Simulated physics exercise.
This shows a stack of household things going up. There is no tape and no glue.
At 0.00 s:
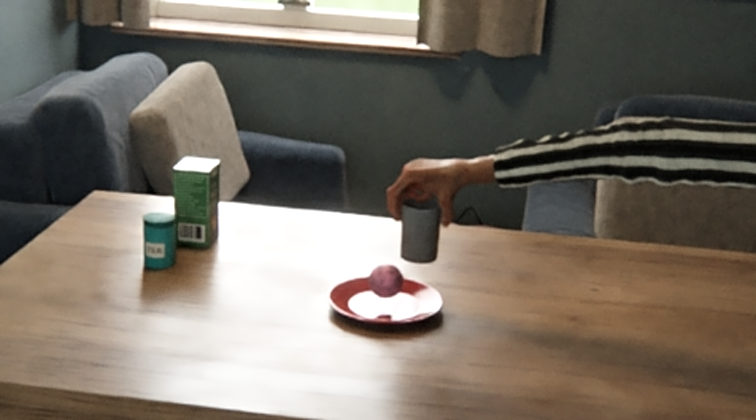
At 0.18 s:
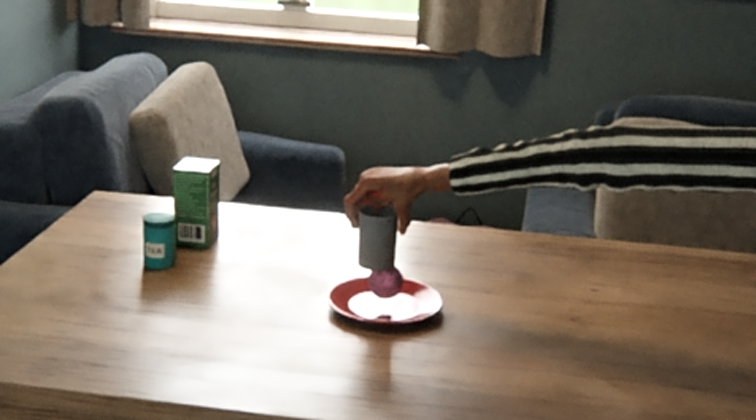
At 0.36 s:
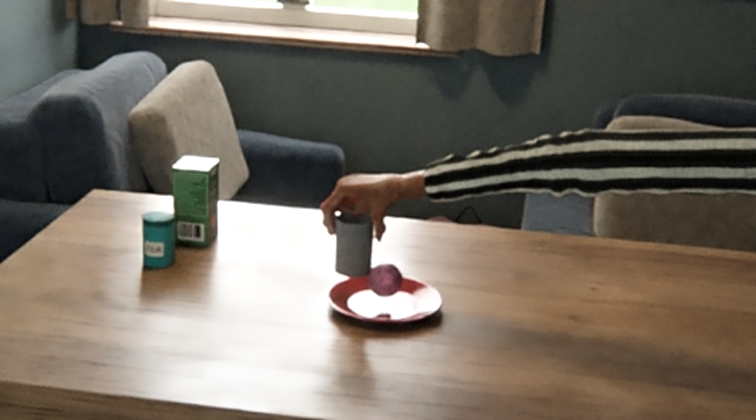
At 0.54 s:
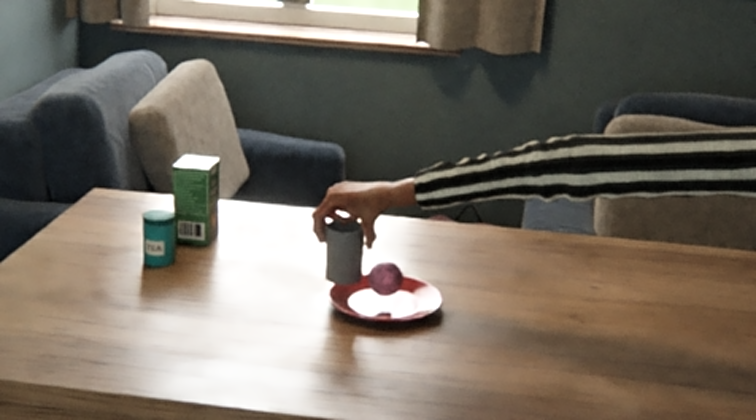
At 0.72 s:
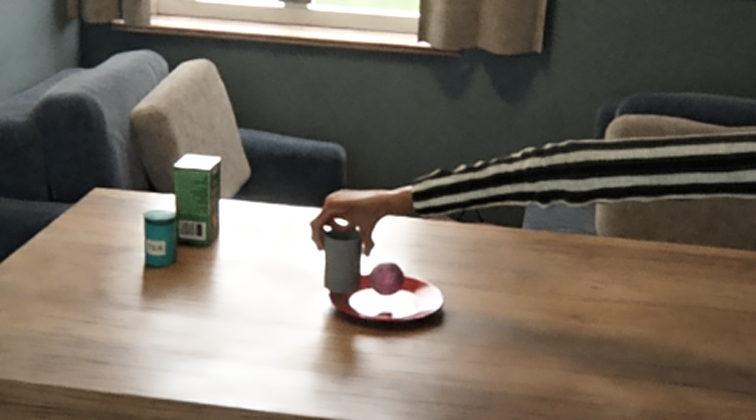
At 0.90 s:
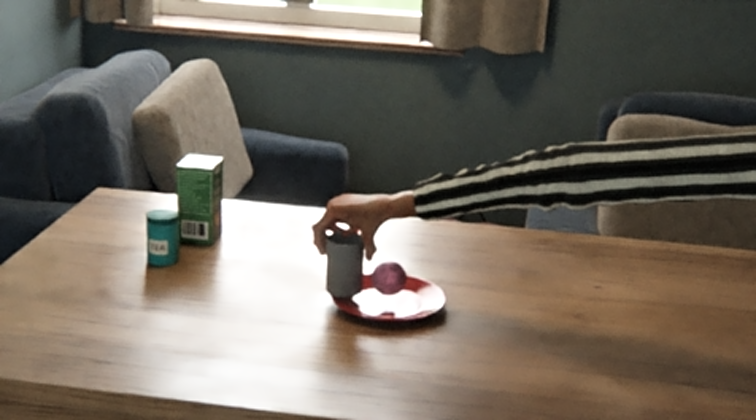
A hand in a black-and-white striped sleeve holds a grey cup over a wooden table, seen from slightly above, with blue sofas and a curtained window behind. A purple ball sits on a red plate near the middle, with a teal canister and a green carton at left. The hand carries the cup left past the ball, then lowers it beside the plate's left edge, while the view barely shifts.
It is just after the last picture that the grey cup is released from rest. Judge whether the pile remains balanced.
Turns out it stands firm.
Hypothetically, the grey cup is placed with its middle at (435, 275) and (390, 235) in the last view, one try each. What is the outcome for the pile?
The pile remains stable in the first case, then in the second case it tips over.
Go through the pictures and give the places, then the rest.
On its way; grey cup (420, 230); red plate (385, 303), in the first picture.
On its way; grey cup (377, 238); green carton (197, 203), in the second picture.
On its way; grey cup (354, 245); red plate (384, 301), in the third picture.
On its way; grey cup (345, 252); green carton (197, 200), in the fourth picture.
On its way; grey cup (343, 260); red plate (386, 300), in the fifth picture.
In place under the hand; grey cup (345, 264); green carton (200, 200), in the sixth picture.
Around 1.60 s, nothing moves.
Around 2.50 s, grey cup resting near (345, 265).
Finally (4.0 s), all 5 still in place. Final places as the last picture's camera would see them, grey cup near (345, 265). The pile keeps its balance.
